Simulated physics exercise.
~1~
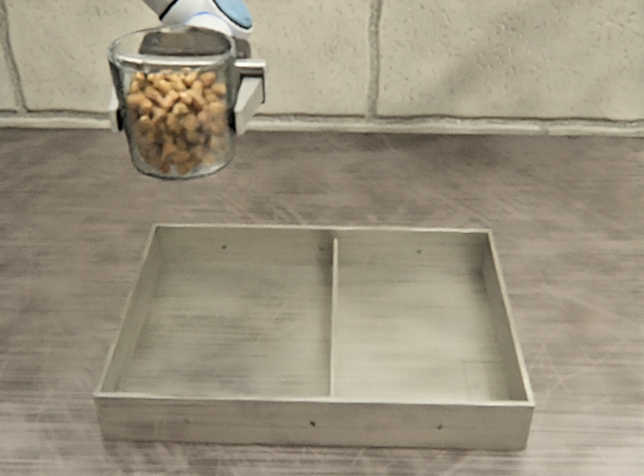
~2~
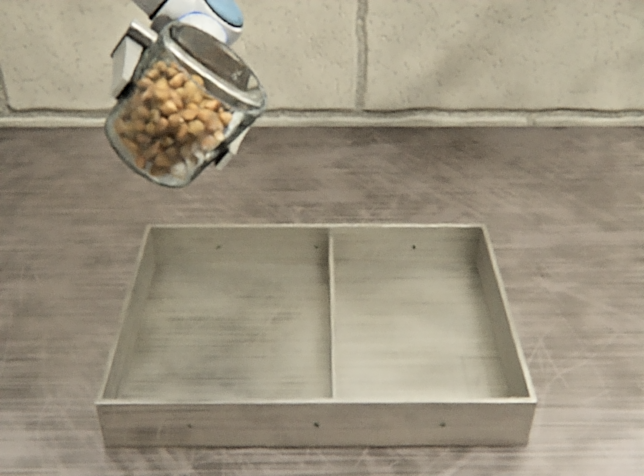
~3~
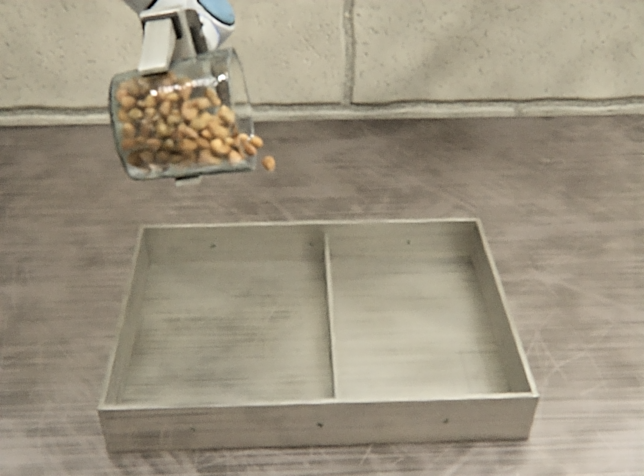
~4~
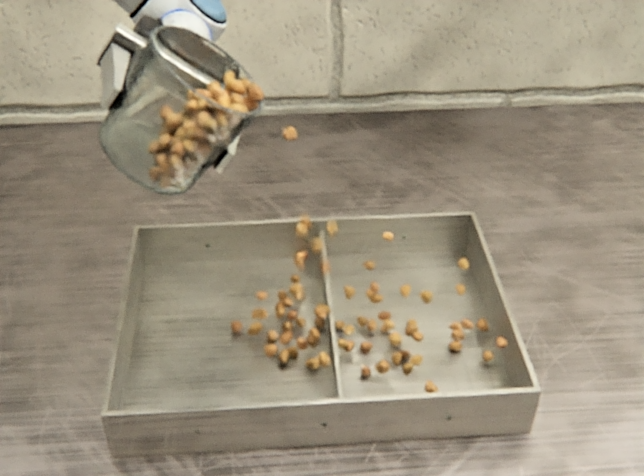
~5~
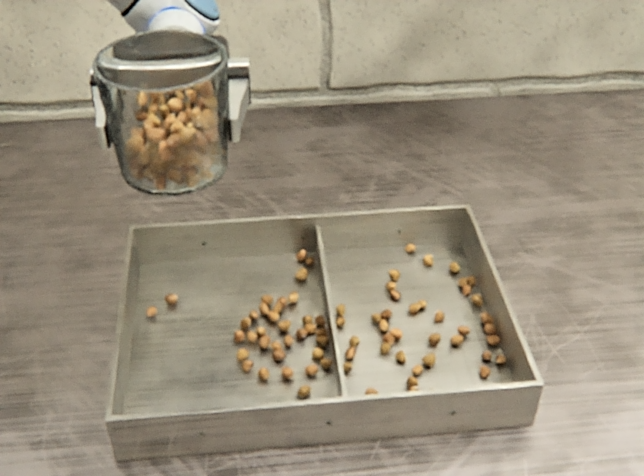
At first, a robot gripper holds a clear beaker of light brown beans upright above the left side of a shallow, pale tray with a dividing wall. The gripper tilts the beaker to the right until it lies on its side and the first beans reach its mouth and begin to slip out. Beans then tumble down, scattering on both sides of the divider as the beaker starts tipping back. Finally, the beaker is upright again, still holding many beans, while the spilled ones lie spread across both sections of the tray.
